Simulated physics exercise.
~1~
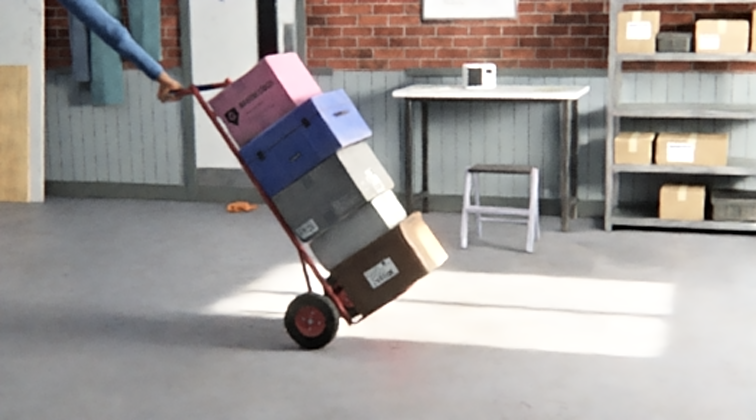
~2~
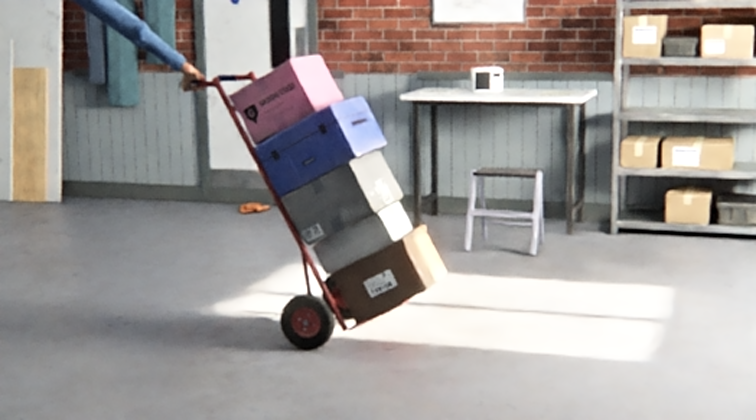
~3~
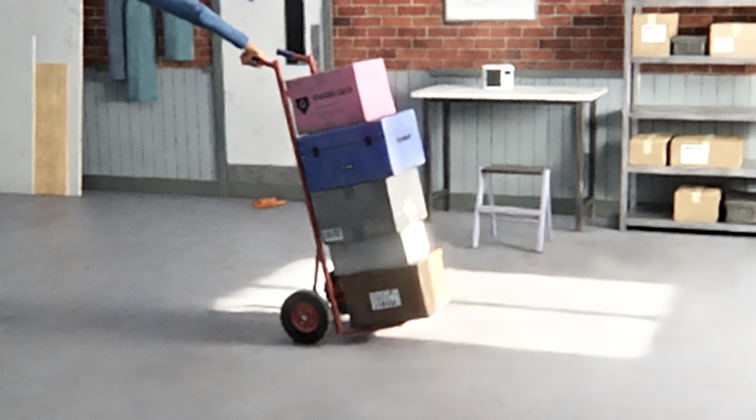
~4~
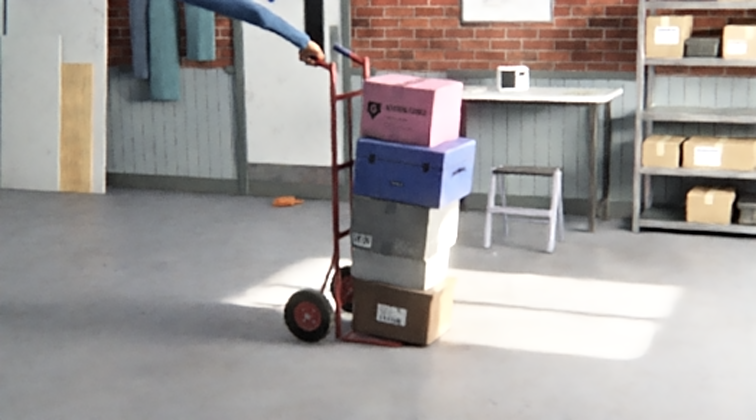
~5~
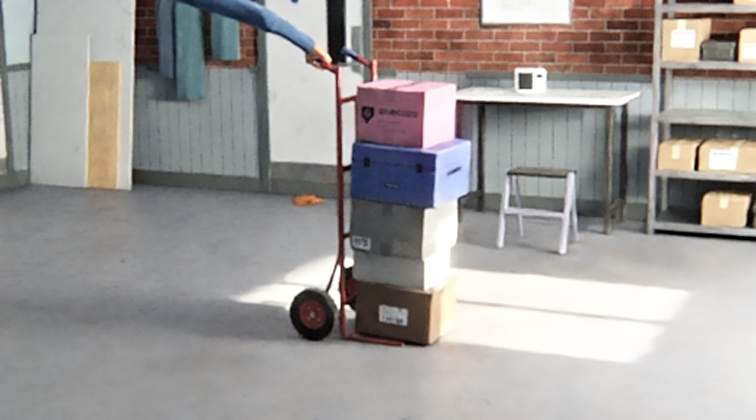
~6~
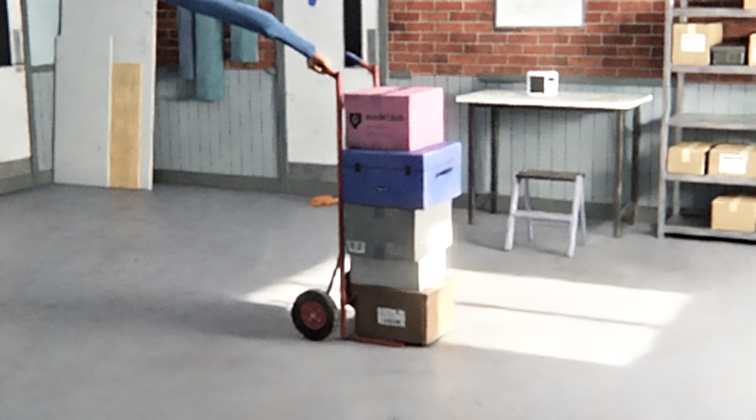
A sack truck stacked with five boxes is tipped upright by hand and stays loaded.
